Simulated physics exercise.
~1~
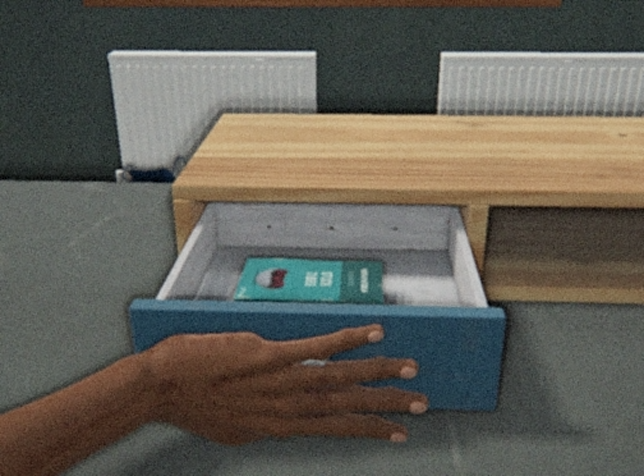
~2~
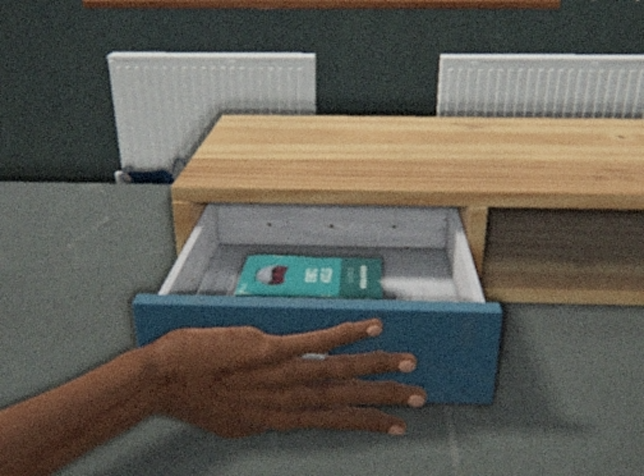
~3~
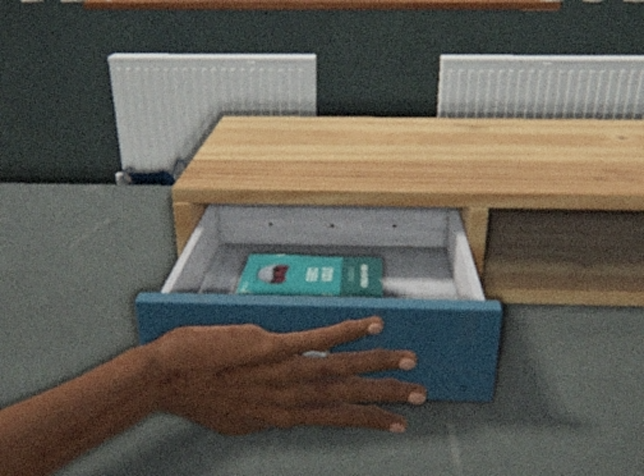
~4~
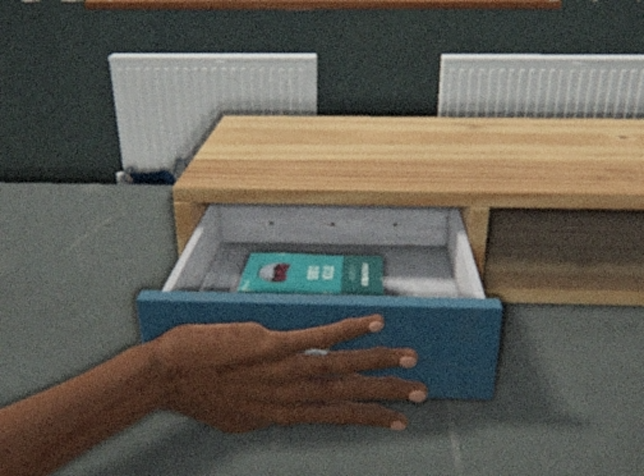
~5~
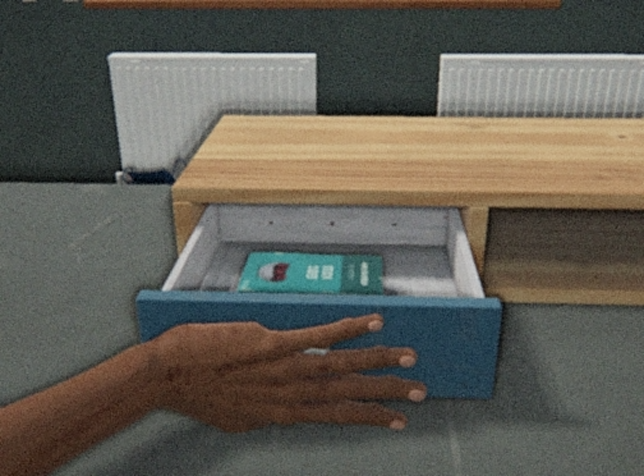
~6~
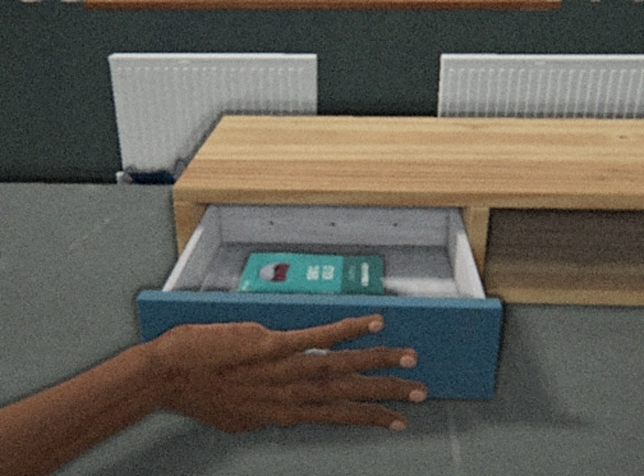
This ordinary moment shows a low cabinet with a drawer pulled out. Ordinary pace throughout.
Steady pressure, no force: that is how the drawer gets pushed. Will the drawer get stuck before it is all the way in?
Odds are the drawer lines up with the cabinet front afterwards.
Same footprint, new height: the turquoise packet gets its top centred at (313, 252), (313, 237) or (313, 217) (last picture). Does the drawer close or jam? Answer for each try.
It pushes fully shut, then pushes fully shut, then is blocked.
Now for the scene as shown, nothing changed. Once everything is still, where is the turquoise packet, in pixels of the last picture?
(325, 209), roughly.
Then, 0.36 s past the last view, drawer starting in.
Then, 0.58 s past the last view, drawer about half in.
Then, 0.78 s past the last view, drawer nearly in.
Finally, the drawer shuts flush.
